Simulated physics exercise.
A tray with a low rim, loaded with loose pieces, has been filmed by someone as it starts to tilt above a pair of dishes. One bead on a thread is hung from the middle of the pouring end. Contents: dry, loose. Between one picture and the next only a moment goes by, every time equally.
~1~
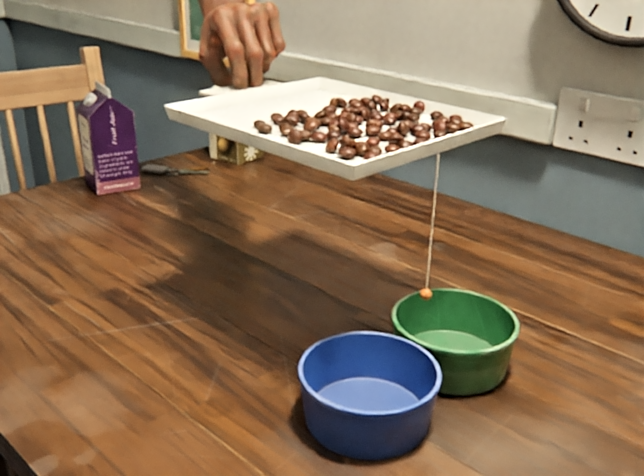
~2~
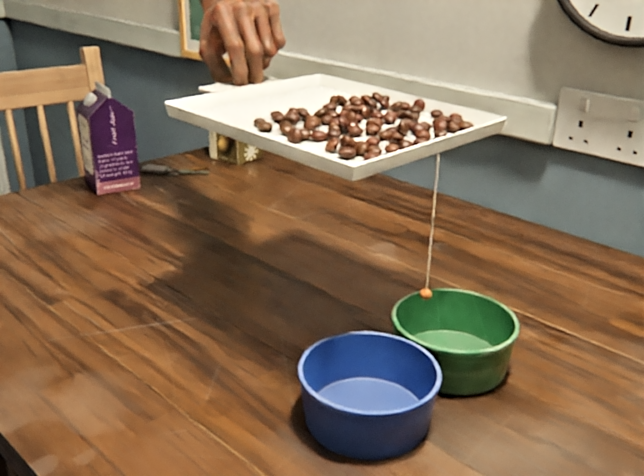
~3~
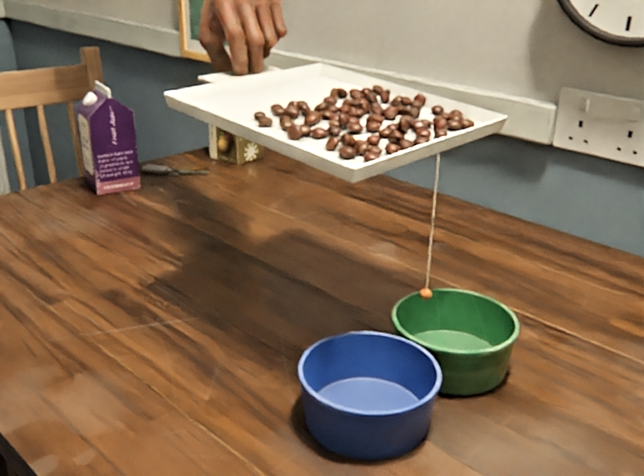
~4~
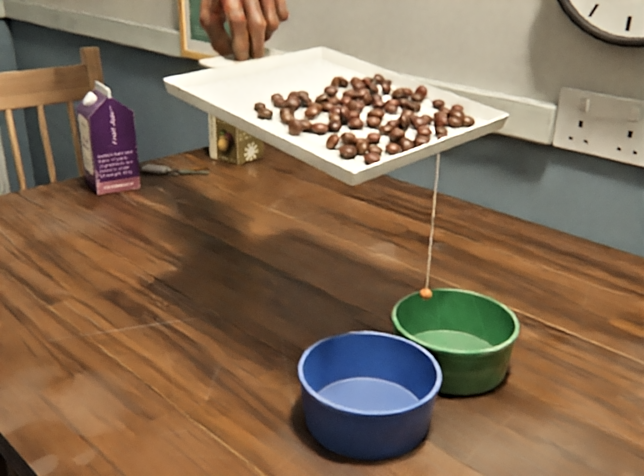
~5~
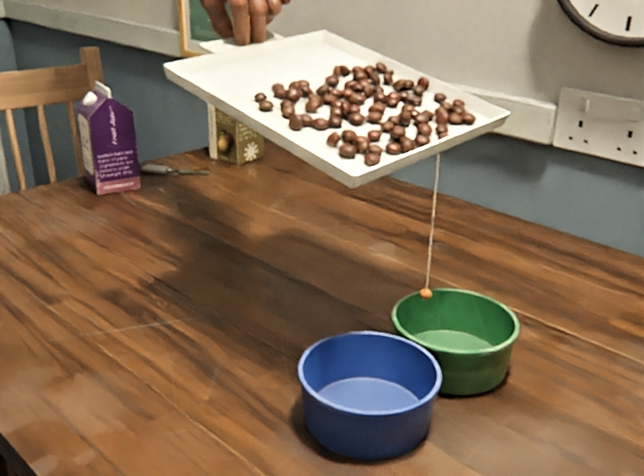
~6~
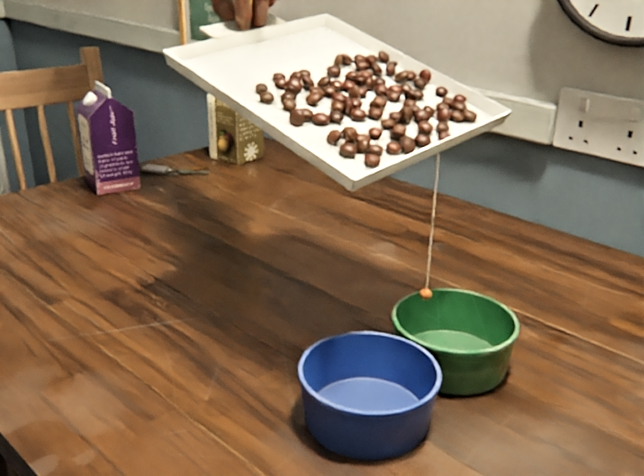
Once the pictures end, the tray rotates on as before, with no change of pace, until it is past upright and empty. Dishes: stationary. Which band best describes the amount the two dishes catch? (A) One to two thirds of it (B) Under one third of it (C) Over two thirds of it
Option C: Over two thirds of it.
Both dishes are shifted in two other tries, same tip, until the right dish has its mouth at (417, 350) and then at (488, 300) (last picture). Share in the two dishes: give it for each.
It would be near 70 per cent first and near 80 per cent second.
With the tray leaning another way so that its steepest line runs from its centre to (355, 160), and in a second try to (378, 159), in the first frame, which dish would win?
In the first case it's the dish to the left, and in the second it's the dish to the left.
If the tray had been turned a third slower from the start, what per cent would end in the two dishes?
That works out at roughly 80 per cent.
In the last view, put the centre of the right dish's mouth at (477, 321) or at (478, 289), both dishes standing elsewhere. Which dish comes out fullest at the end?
The one on the left side, and then the one on the left side.
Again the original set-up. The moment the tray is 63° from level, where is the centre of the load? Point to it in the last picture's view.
I'd put the middle close to (409, 128).
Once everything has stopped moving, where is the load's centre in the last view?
I'd place the middle at about (385, 399).
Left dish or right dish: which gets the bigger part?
The winner: The left side.
Soon after the last picture, tray tipped steeply; nearly all on the tray; a stray few in the left dish; a small part in the air.
A little later, tray tipped past a quarter turn; about half in the left dish; about a quarter in the right dish; a small part outside both; about a quarter in the air.
Later still, tray tipped past a quarter turn; about two thirds in the left dish; about a third in the right dish; a small part outside both.
At rest, tray tipped past a quarter turn; about two thirds in the left dish; about a third in the right dish; a small part outside both.
